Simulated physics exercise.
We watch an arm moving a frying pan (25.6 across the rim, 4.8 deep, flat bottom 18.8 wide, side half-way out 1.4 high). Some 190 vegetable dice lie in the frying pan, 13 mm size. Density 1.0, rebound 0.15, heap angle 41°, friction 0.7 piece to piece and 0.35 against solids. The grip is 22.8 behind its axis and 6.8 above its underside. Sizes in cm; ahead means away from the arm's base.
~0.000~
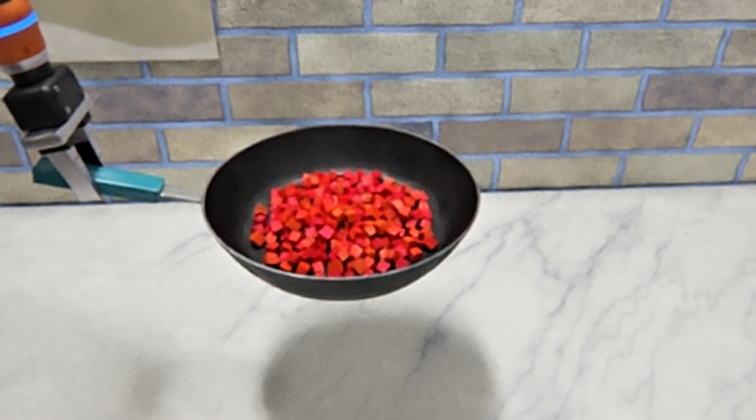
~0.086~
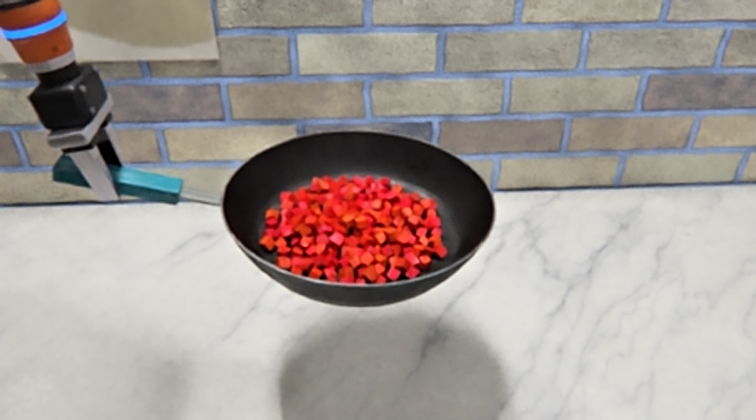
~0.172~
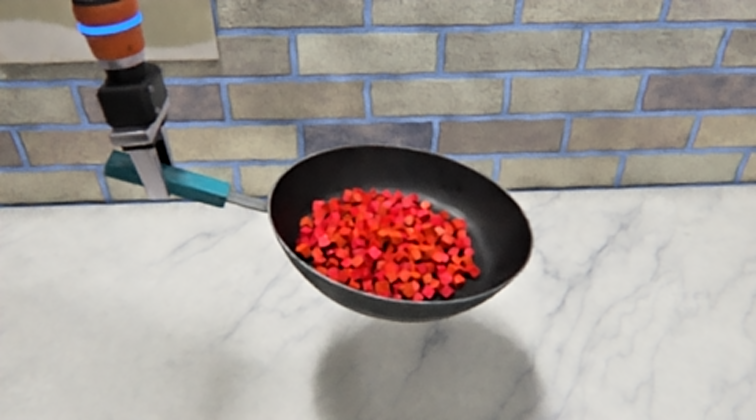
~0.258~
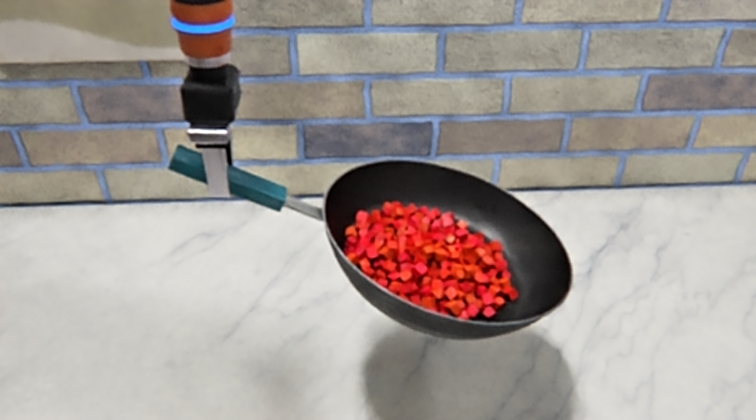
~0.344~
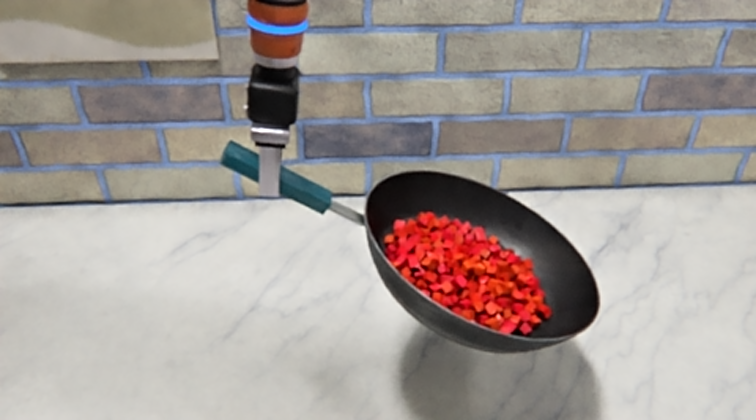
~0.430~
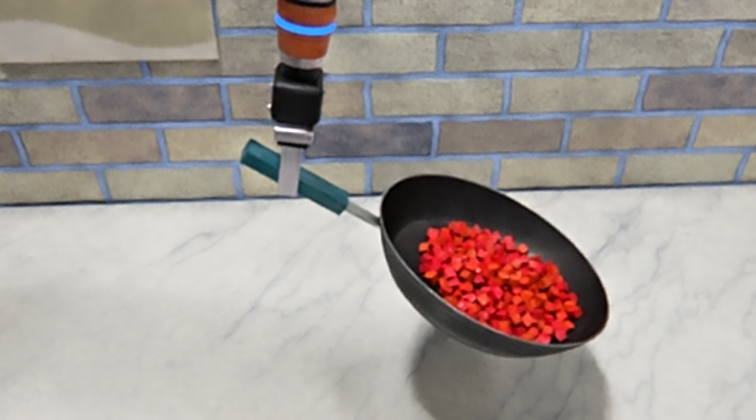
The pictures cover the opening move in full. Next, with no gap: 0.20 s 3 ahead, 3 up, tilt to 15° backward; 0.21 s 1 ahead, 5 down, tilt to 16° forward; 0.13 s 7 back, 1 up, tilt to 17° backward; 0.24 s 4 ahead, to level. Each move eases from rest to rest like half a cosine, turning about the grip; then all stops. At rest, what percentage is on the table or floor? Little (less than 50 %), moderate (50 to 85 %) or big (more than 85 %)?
A big share, more than 85 %, ends on the table or floor.
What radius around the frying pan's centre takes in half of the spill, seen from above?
Some 24 cm.
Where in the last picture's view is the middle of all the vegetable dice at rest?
Around (680, 365).
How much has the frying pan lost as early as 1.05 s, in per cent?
Near 100 per cent so far.
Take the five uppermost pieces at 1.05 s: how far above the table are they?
Some 49 cm.
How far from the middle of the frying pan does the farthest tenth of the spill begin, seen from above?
About 40 cm.
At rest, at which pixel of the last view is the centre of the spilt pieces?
At about (680, 365).
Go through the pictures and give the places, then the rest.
In the first picture, the frying pan middle at (343, 210), level; upper third of the load around (343, 216), from x 255 to 430, top at y 175; 187 in the frying pan.
In the second picture, the frying pan middle at (359, 216), tilted 2° forward; upper third of the load around (353, 222), from x 265 to 440, top at y 180.
In the third picture, the frying pan middle at (398, 232), tilted 7° forward; upper third of the load around (343, 237), from x 305 to 470, top at y 195.
In the fourth picture, the frying pan middle at (441, 249), tilted 14° forward; upper third of the load around (388, 249), from x 350 to 510, top at y 205.
In the fifth picture, the frying pan middle at (473, 262), tilted 19° forward; upper third of the load around (424, 260), from x 390 to 545, top at y 220.
In the sixth picture, the frying pan middle at (484, 267), tilted 21° forward; upper third of the load around (459, 270), from x 425 to 575, top at y 225; 187 in the frying pan.
After 0.74 s, tilted 2° forward, highest piece 48 above the table; 15 in the frying pan, 172 in flight or on a rim.
After 1.05 s, tilted 12° backward, highest piece 53 above the table; 155 on the table or floor, 32 in flight or on a rim.
After 1.41 s, level, highest piece 26 above the table; 160 on the table or floor, 1 in the frying pan, 26 in flight or on a rim.
After 2.46 s, level, highest piece 23 above the table; 186 on the table or floor, 1 in the frying pan.
In the end, 186 on the table or floor, 1 in the frying pan. That is 99 % on the table or floor.
